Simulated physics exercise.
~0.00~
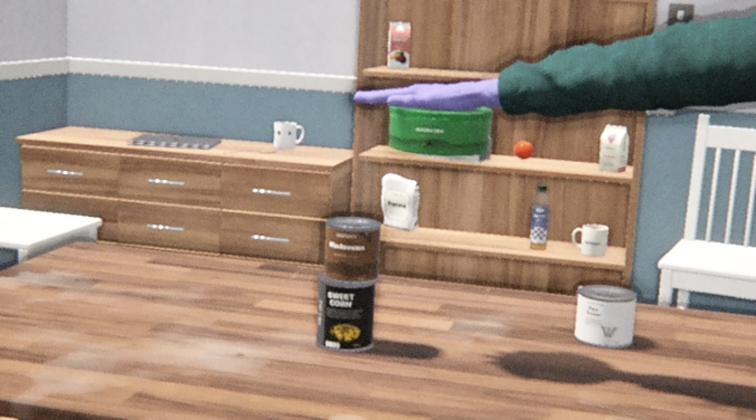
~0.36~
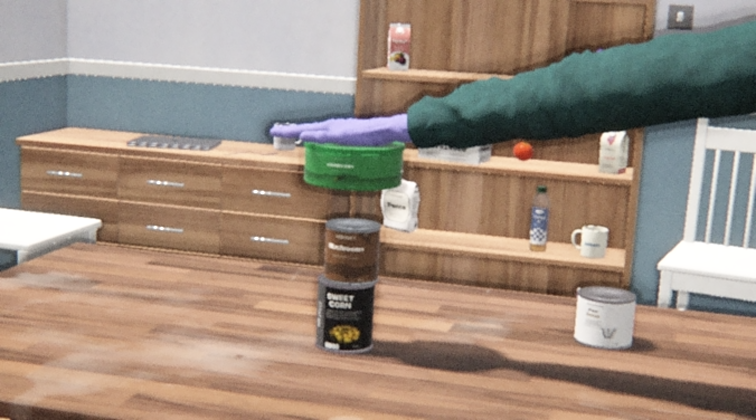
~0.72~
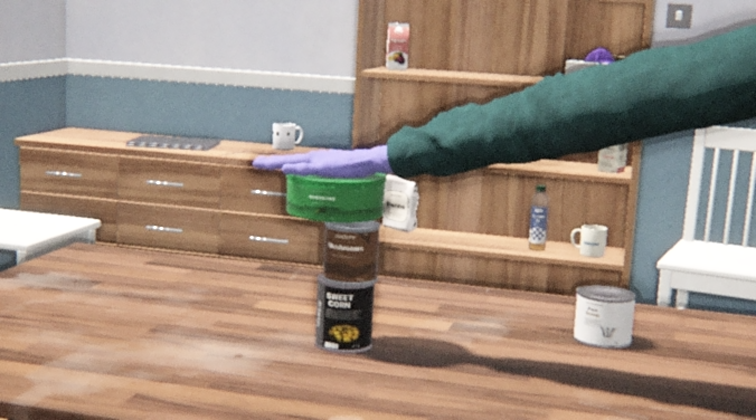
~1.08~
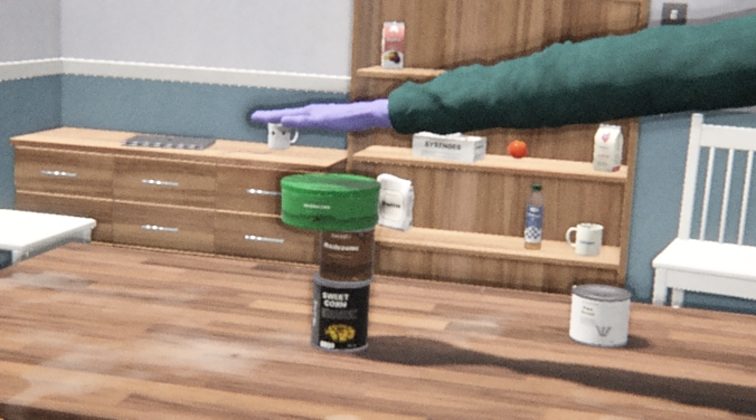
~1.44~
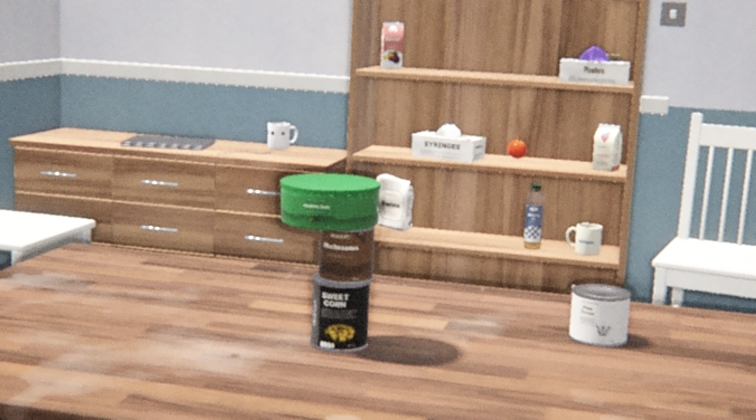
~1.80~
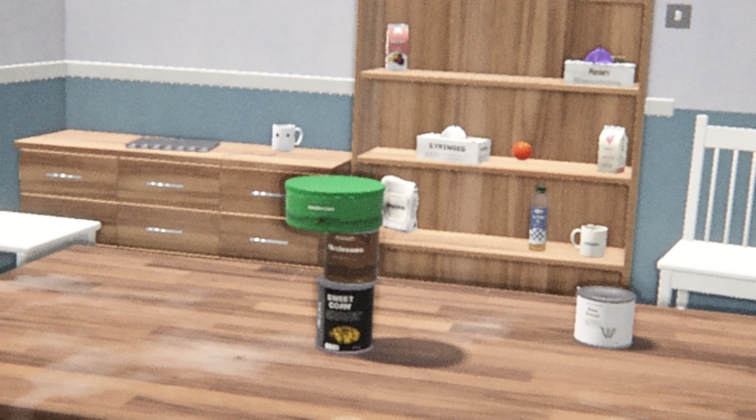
On a wooden kitchen table, a purple-gloved hand lowering a green tub onto two stacked cans, then withdrawing, the pile standing steady.
